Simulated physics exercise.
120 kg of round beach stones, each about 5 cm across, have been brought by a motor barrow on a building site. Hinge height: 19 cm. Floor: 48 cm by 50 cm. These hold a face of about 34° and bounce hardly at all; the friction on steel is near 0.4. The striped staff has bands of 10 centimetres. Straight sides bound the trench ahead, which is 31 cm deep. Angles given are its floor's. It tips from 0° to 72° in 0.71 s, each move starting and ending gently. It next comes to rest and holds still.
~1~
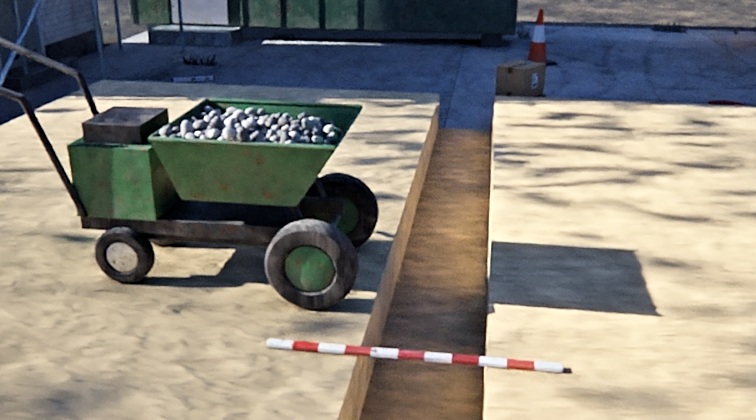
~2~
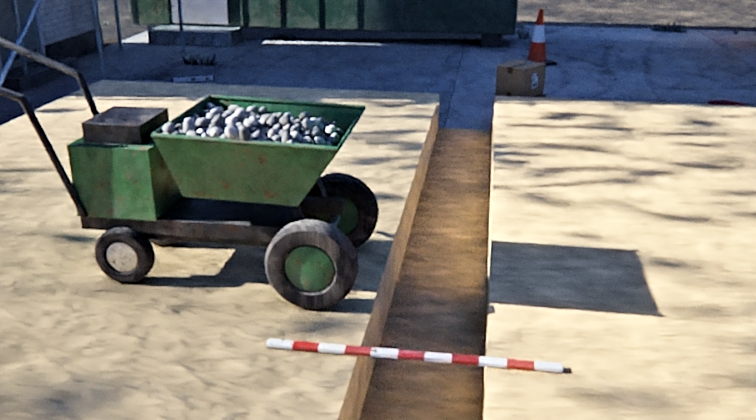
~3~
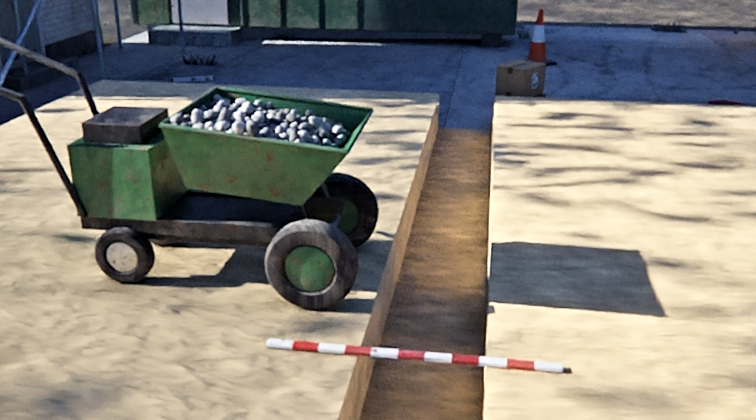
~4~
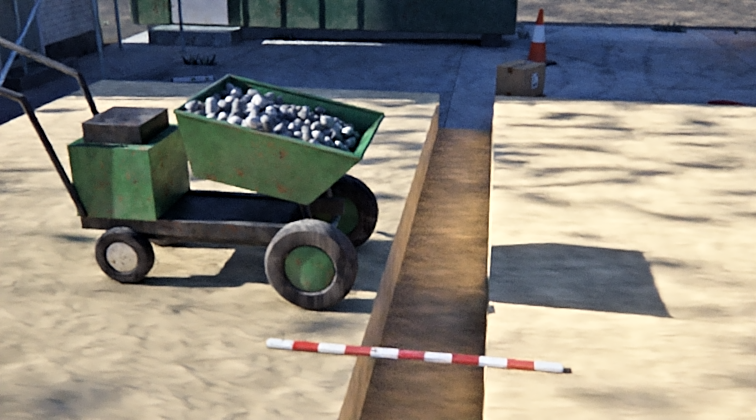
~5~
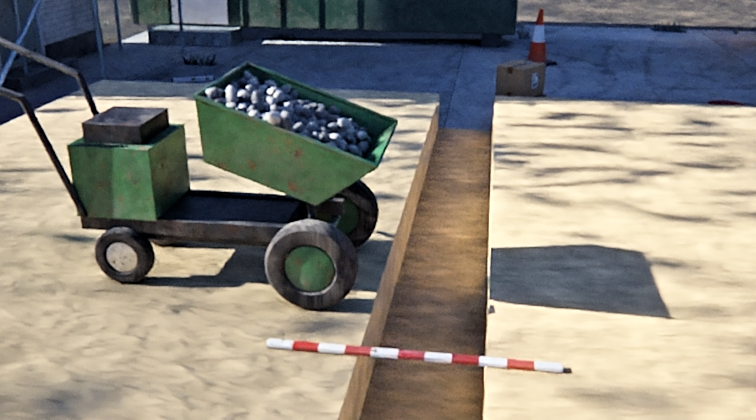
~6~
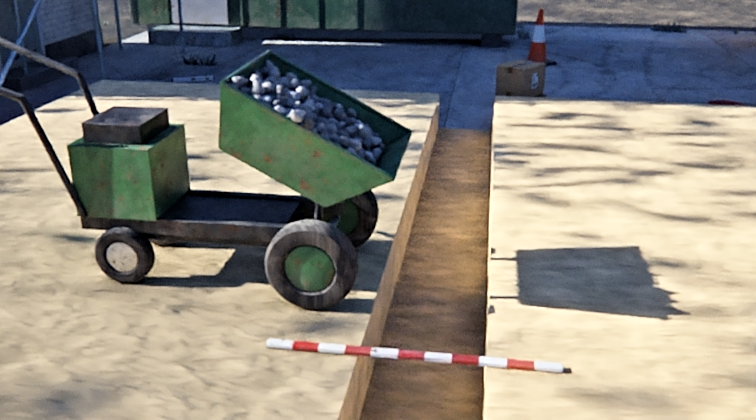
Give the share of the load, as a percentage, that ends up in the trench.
41 %.
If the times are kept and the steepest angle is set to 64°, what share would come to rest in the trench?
Near 45 per cent then.
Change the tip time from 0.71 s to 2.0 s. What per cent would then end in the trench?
In that case, around 65%.
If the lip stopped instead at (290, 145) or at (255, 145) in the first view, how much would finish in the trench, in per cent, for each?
Near 80 per cent from the first place, 100 from the second.
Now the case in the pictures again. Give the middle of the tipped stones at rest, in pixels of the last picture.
The stones end up centred near (518, 286).
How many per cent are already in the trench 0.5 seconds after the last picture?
By then, around 15 percent.
Then, 0.2 s after the last picture the floor is at 60°, 100 % in the skip; the foremost stones are at (435, 205).
Then, 0.5 s after the last picture the floor is at 72°, 57 % in the skip, 16 % in the trench, 27 % past the trench; the foremost stones are at (551, 308).
Then, 0.9 s after the last picture the floor is at 72°, 16 % in the skip, 25 % in the trench, 59 % past the trench; the foremost stones are at (742, 304).
Then, 2.8 s after the last picture the floor is at 72°, 0 % in the skip, 41 % in the trench, 59 % past the trench; the foremost stones are past the picture's edge.
